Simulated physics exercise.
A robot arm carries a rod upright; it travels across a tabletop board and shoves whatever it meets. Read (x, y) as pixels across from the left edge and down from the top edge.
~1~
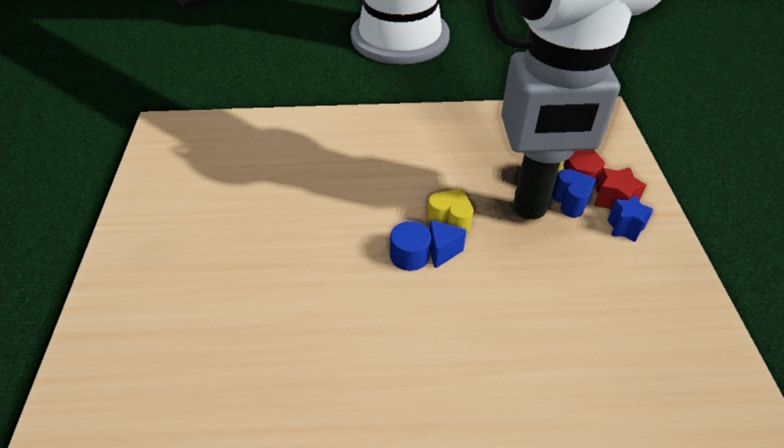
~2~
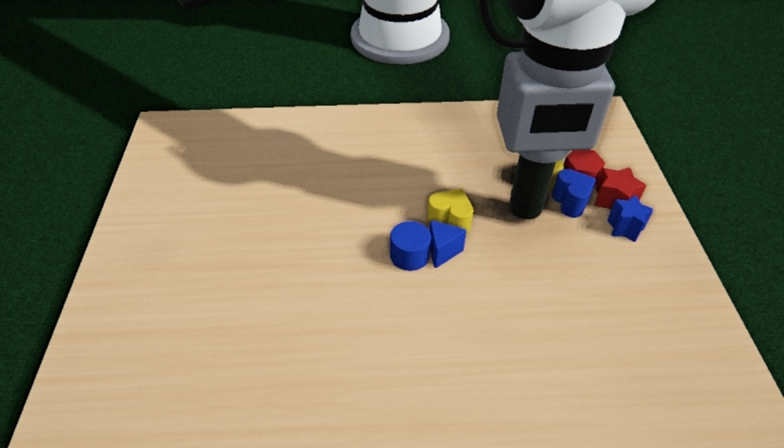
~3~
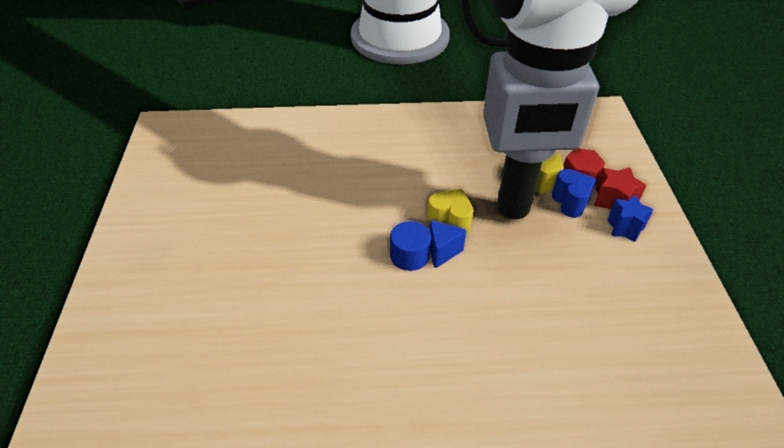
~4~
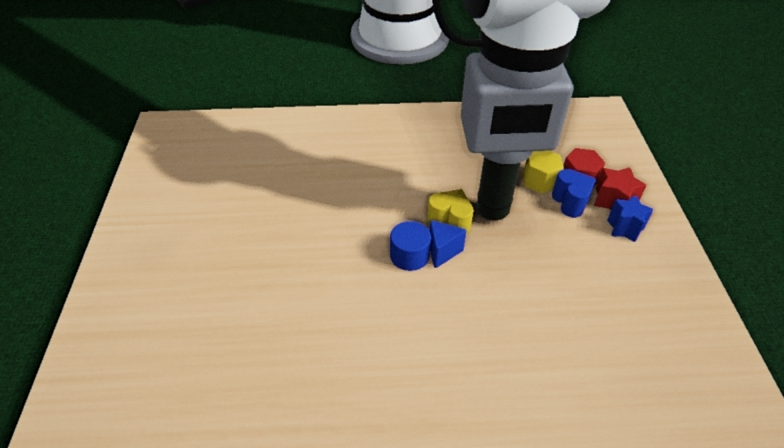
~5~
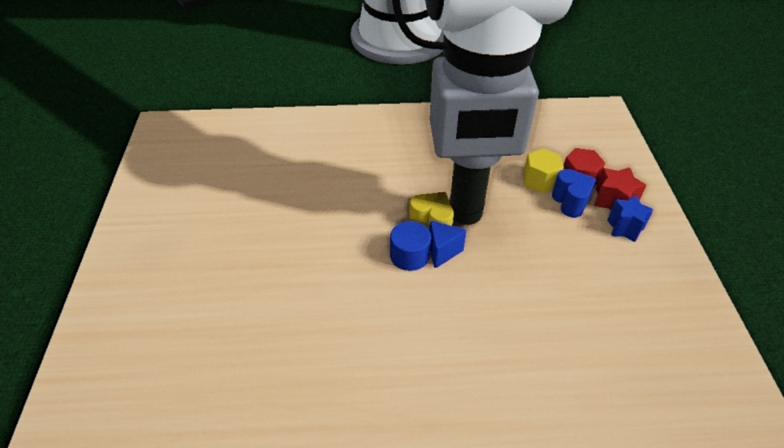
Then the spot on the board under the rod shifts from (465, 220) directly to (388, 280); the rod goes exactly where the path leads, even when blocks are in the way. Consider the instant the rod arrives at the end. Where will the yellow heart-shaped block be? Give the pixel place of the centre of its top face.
The centre of its top will be at (404, 206).
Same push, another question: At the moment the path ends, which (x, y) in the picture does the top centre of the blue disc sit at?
The centre of its top will be at (348, 267).
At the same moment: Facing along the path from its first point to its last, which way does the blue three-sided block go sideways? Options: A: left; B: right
Answer: A.
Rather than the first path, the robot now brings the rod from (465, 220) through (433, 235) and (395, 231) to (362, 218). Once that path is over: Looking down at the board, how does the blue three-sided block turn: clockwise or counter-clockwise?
It spins against the clock.
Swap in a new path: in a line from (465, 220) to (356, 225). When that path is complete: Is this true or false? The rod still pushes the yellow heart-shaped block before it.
Answer: True.
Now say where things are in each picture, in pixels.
Rod tip (529, 209); block tops, blue disc (411, 235); yellow heart-shaped block (452, 201); blue three-sided block (445, 232), in the first picture.
Rod (525, 208); blocks unchanged, in the second picture.
Rod (513, 208); blocks unchanged, in the third picture.
Rod (493, 209); blocks unchanged, in the fourth picture.
Rod (466, 214); blue disc (411, 235); yellow heart-shaped block (434, 204); blue three-sided block (445, 232), in the fifth picture.
What follows on the original path. One third of the way, rod (440, 232); blue disc (405, 239); yellow heart-shaped block (409, 206), turned 25° clockwise; blue three-sided block (441, 241).
Two thirds of the way, rod (415, 252); blue disc (380, 253); yellow heart-shaped block (404, 206), turned 45° clockwise; blue three-sided block (436, 257), turned 50° anticlockwise.
At the end, rod (388, 273); blue disc (348, 267); yellow heart-shaped block (404, 206), turned 45° clockwise; blue three-sided block (436, 259), turned 60° anticlockwise.
